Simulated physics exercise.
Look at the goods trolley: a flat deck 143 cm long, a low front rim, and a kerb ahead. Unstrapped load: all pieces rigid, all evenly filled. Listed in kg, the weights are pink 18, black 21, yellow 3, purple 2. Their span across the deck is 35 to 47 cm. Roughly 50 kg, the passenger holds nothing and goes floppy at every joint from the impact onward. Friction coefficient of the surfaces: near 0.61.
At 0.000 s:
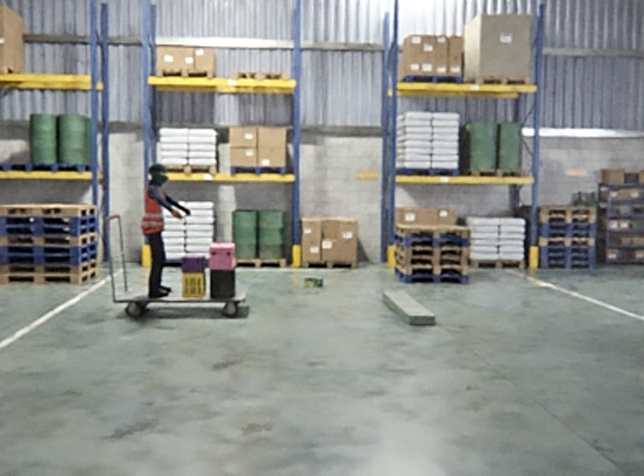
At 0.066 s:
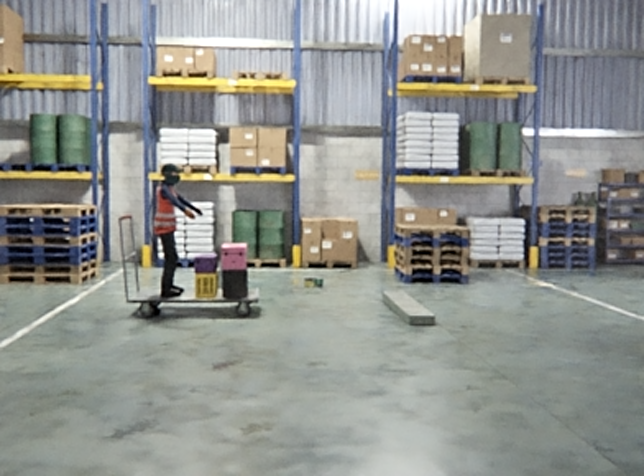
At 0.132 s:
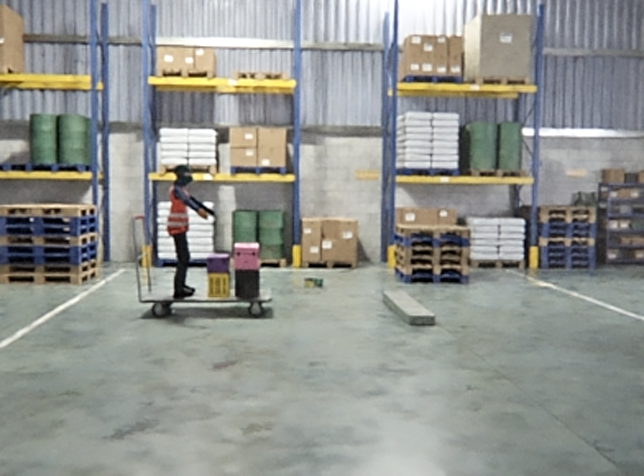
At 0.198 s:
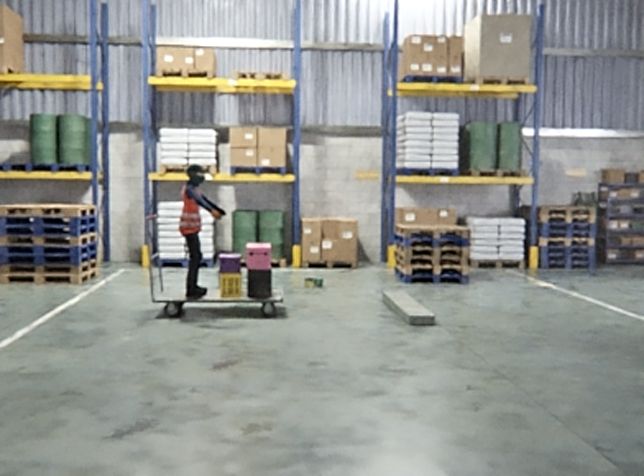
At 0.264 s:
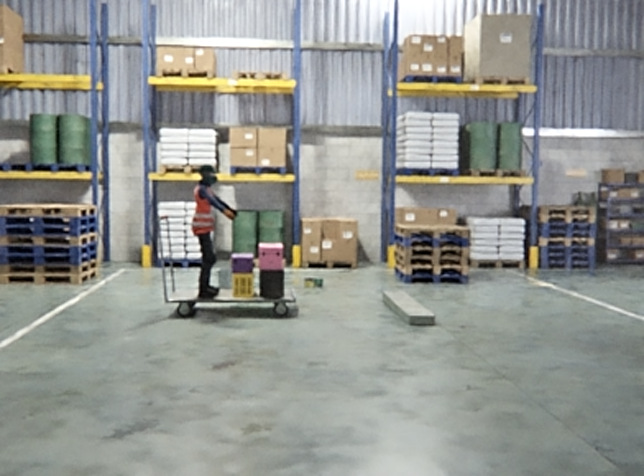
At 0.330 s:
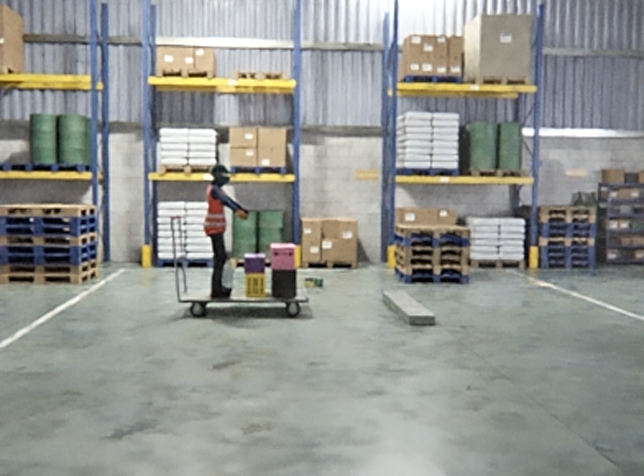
A person in an orange vest rides a loaded flat trolley rightward across a warehouse floor.
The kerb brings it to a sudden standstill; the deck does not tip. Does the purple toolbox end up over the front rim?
No, you'll see it keep inside the edge.
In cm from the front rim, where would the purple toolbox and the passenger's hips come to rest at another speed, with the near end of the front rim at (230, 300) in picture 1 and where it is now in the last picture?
In that case purple 30 past, hips 0 past.
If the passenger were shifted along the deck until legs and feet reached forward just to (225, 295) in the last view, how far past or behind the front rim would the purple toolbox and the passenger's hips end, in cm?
Purple 40 behind, hips 70 behind.
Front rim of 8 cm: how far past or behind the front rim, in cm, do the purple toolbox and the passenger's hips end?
So the purple one ends 40 cm short of the rim, and the hips end 60 cm short of it.
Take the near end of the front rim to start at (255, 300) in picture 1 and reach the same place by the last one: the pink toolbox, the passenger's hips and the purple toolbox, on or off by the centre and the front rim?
Result: Pink lost; hips kept; purple kept.
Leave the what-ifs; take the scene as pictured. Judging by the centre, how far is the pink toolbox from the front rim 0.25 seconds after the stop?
Some 15 cm past it.
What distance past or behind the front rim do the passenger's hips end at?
Some 60 cm behind it.
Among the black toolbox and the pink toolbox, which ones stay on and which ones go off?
End result - black: Stays; pink: Goes over.
The wheels strike at 0.86 s.
After 1.41 s the purple toolbox is 42 cm behind the rim, tilted 5°, near (368, 264) in the last picture's view.
After 1.86 s the purple toolbox is 45 cm behind the rim, tilted 0°, near (366, 264) in the last picture's view.
At rest, 2.8 s, past the rim, pink toolbox; behind it, black toolbox, yellow crate, purple toolbox and the passenger's hips.
